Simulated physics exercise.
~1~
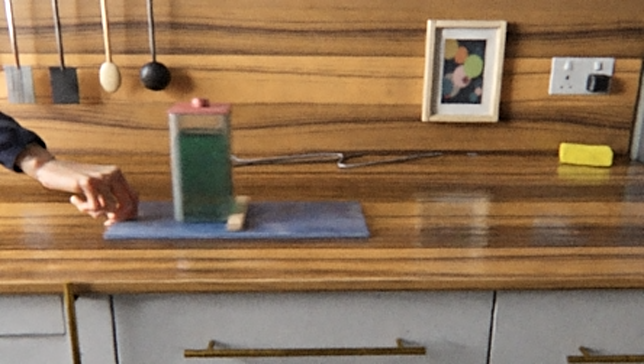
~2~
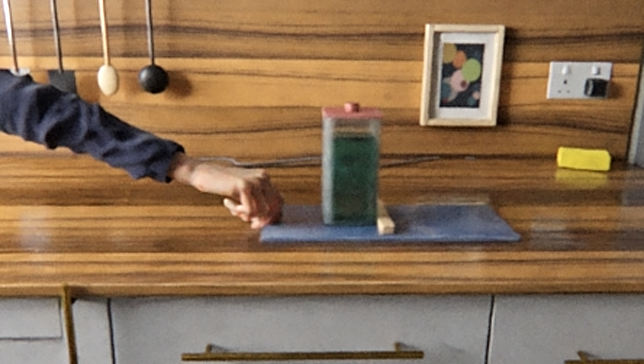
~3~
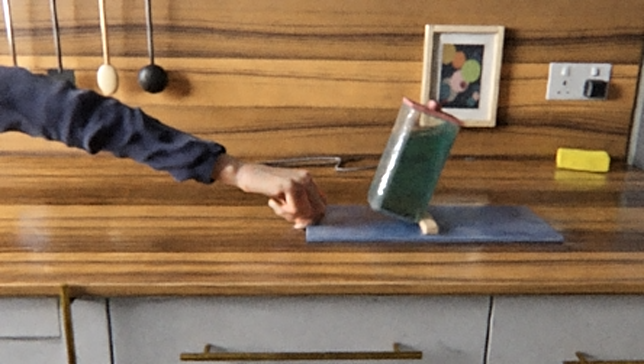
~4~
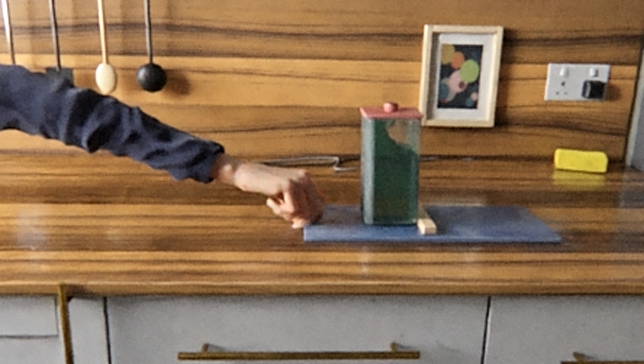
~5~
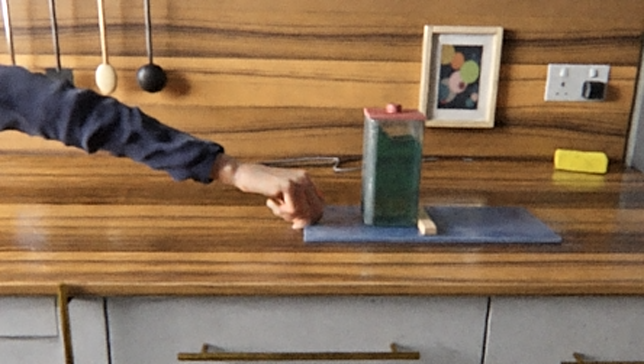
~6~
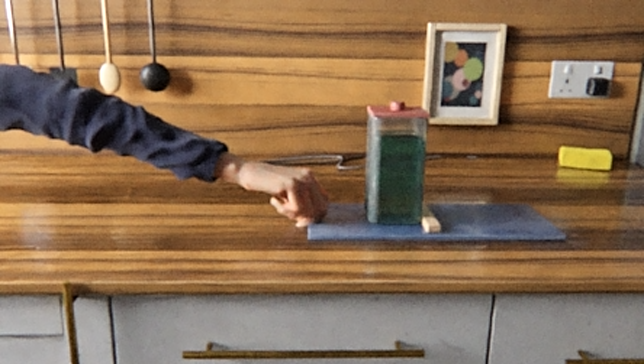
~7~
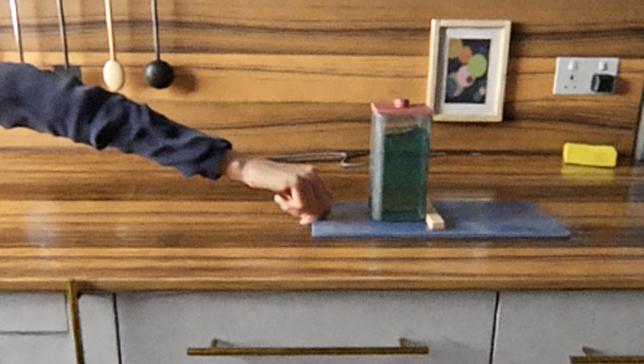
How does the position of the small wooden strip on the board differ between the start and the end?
At the end the strip is well to the right along the counter from where it was at the start, below the framed picture rather than to the left of it.
